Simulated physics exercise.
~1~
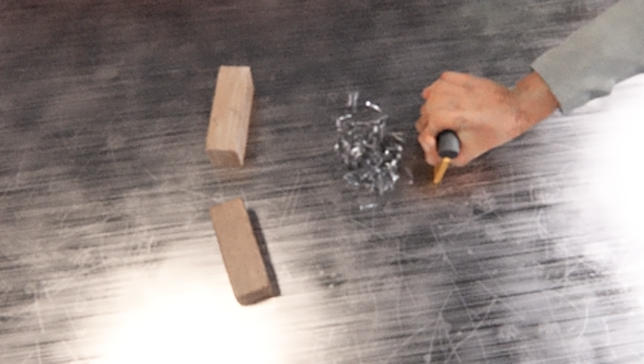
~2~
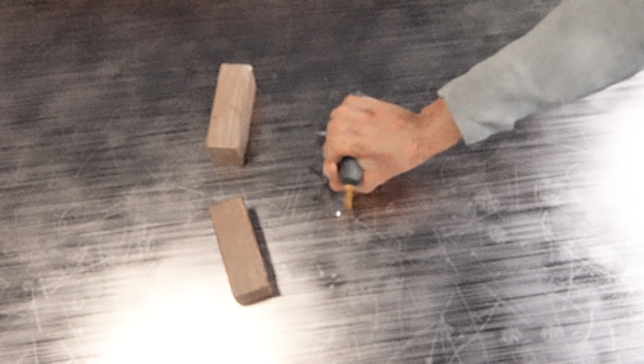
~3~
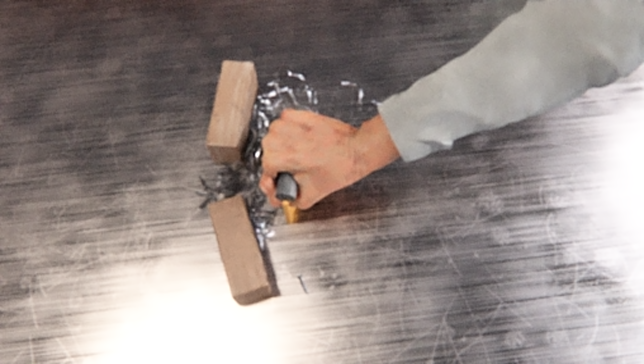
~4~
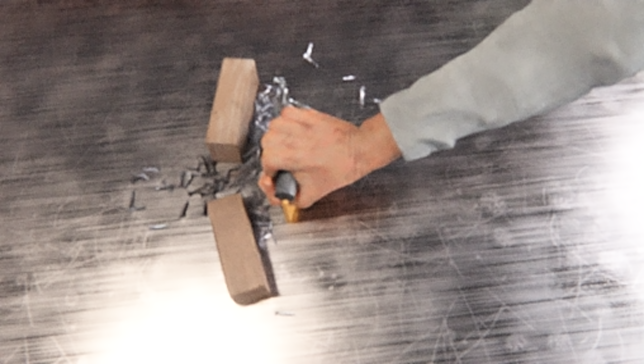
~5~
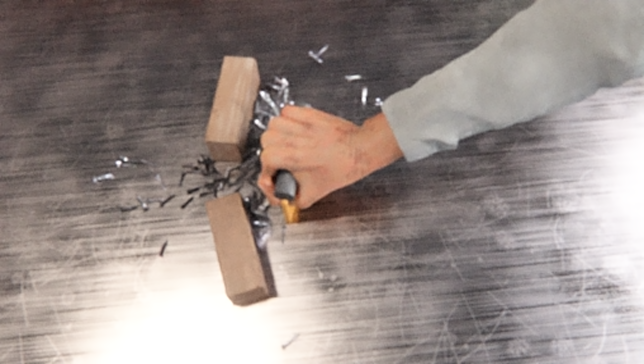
In this clip, a hand holding a dark-handled tool sweeps a pile of small metal screws left across a scratched metal surface toward two wooden blocks. The hand stops beside them, and some pieces scatter through the gap while most stay held up before the blocks.
